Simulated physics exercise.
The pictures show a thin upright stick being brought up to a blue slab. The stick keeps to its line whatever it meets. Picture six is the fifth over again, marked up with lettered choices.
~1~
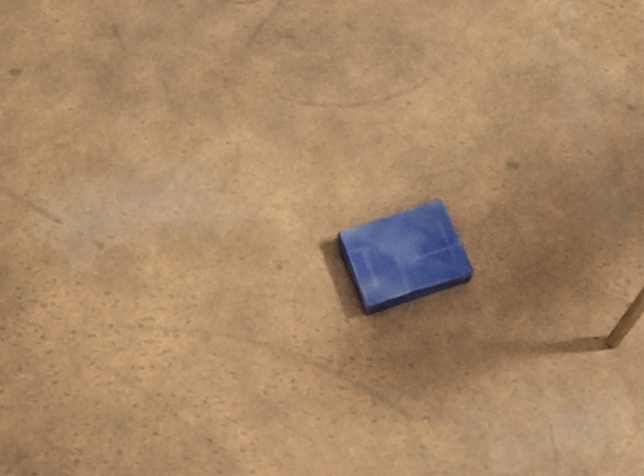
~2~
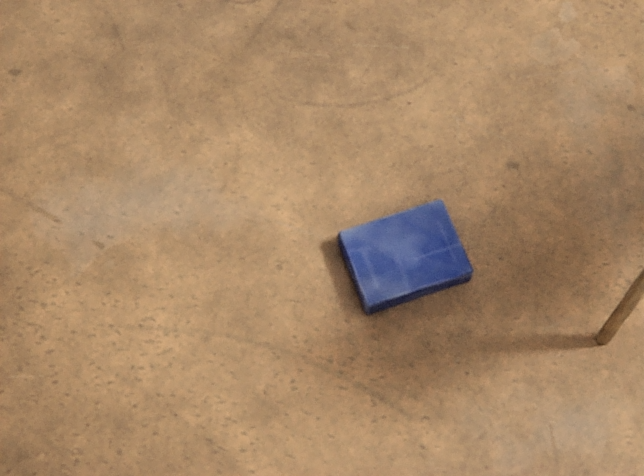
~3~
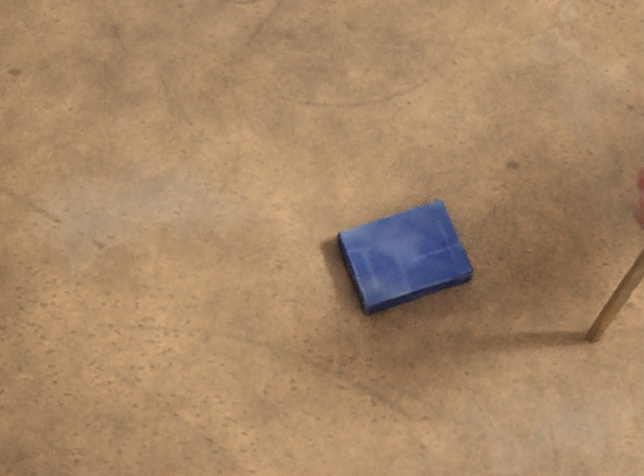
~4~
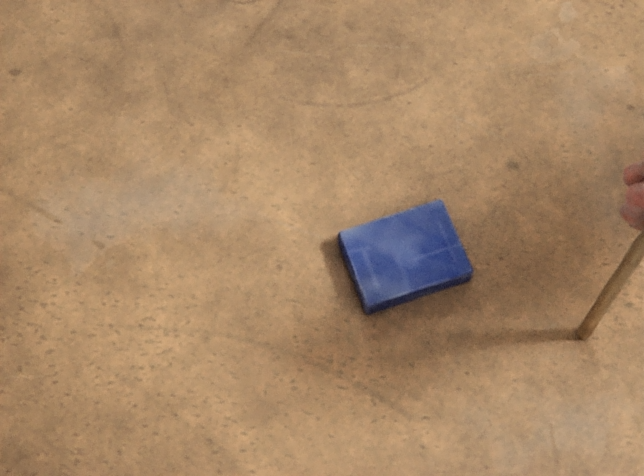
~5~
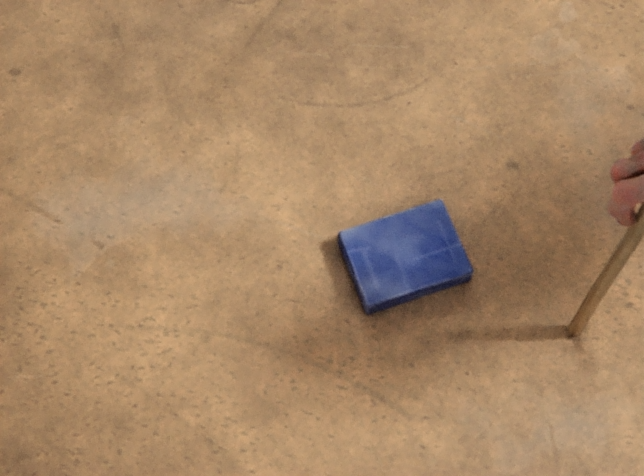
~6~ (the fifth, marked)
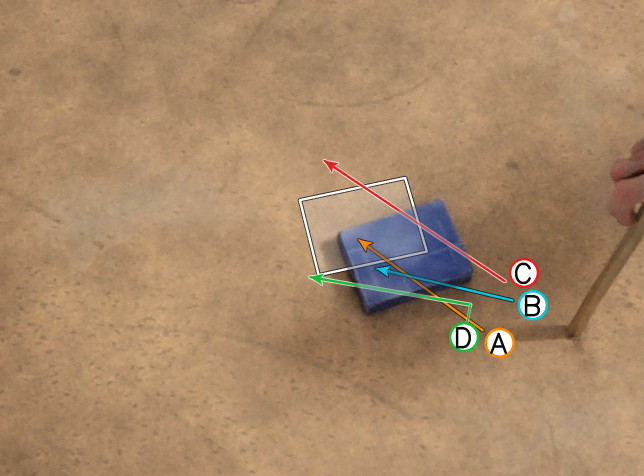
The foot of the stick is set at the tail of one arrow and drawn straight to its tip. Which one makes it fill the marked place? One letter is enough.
Stroke B puts it in the outline.
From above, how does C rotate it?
Anticlockwise.
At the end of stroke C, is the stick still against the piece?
No.
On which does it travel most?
A.
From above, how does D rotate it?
Clockwise.
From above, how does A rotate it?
Clockwise.
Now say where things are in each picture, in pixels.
Blue slab (405, 251), in the first frame.
Blue slab (405, 251), in the second frame.
Blue slab (405, 251), in the third frame.
Blue slab (405, 251), in the fourth frame.
Blue slab (405, 251), in the fifth frame.
On the marked copy, A from (483, 330) to (359, 240); B from (512, 300) to (377, 268); C from (505, 281) to (324, 161); D from (471, 305) to (310, 277).
With B. Early on, foot of the stick (463, 289), piece (405, 250).
Further on, foot of the stick (412, 278), piece (382, 231).
At the end, foot of the stick (377, 269), piece (364, 215); it fills the outline.
As for the rest, A leaves the piece out of the outline, at (353, 185); C leaves the piece out of the outline, at (365, 252); D leaves the piece out of the outline, at (386, 228).
